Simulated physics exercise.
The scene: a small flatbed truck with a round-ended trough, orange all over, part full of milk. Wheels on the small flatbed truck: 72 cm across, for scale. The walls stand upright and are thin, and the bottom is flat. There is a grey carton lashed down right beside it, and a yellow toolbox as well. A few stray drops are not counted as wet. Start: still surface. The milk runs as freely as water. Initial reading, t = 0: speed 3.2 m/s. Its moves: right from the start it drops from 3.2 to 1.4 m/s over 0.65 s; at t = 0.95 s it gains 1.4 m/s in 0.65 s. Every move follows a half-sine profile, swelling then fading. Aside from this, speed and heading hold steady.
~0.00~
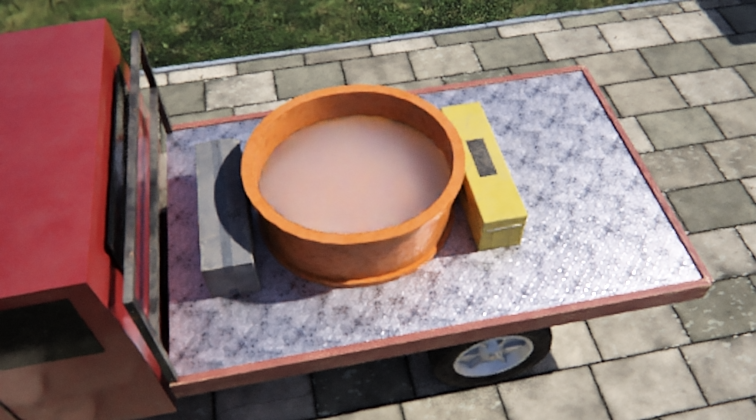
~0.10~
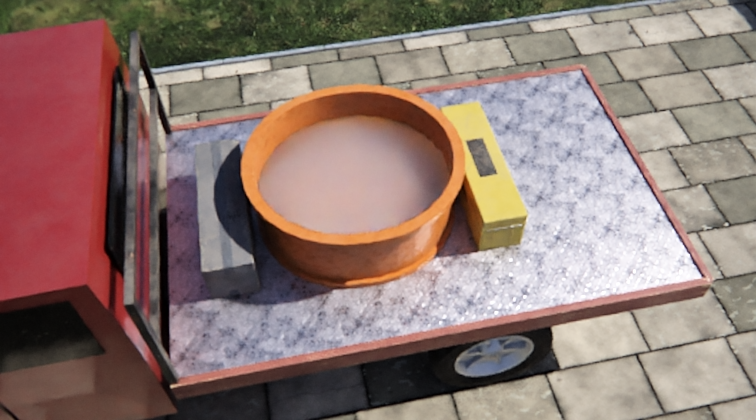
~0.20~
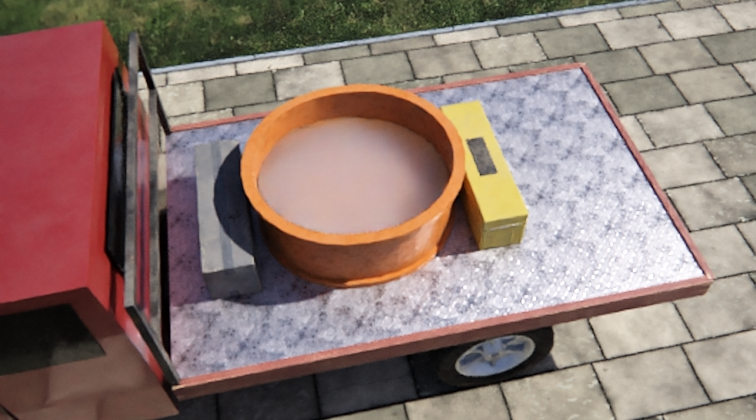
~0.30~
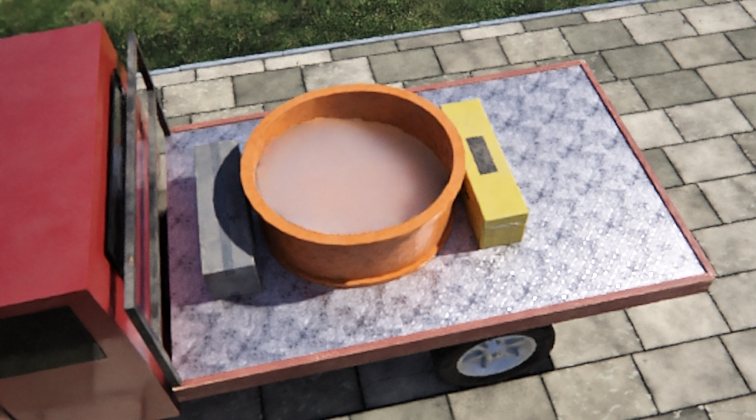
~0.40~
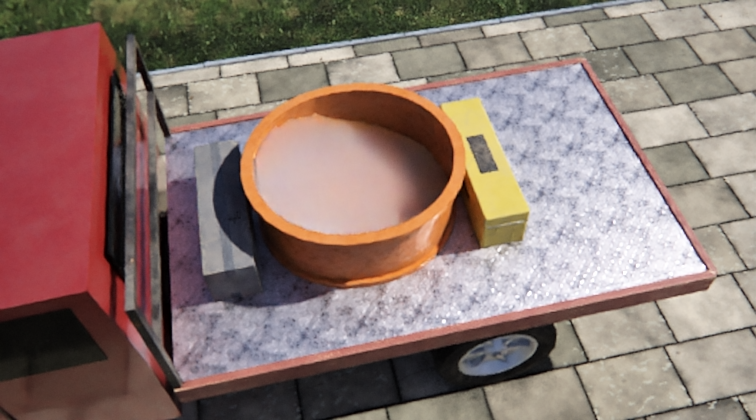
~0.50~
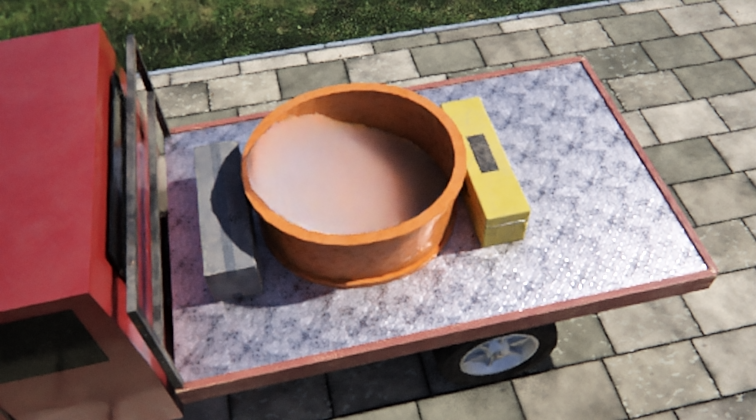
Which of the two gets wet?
Grey carton - reached by the liquid. Yellow toolbox - reached by the liquid.
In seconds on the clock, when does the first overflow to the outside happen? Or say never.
Liquid gets out at roughly 0.8 s.
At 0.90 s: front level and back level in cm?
About 30 cm at the front, 8 cm at the back.
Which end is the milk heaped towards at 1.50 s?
Towards the back.
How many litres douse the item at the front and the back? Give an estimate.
Around 8 and 16 L respectively.
By 0.90 s it stands 7 cm high behind and 30 cm in front; 3 per cent has gone over the front.
By 1.50 s it stands 41 cm high behind and 5 cm in front; 5 per cent has gone mostly over the front, some over the back.
By 2.10 s it stands 16 cm high behind and 27 cm in front; 14 per cent has gone mostly over the back, some over the front.
By 4.59 s 15 per cent has gone mostly over the back, some over the front; the grey carton has caught 8 litres and the yellow toolbox 16 litres.
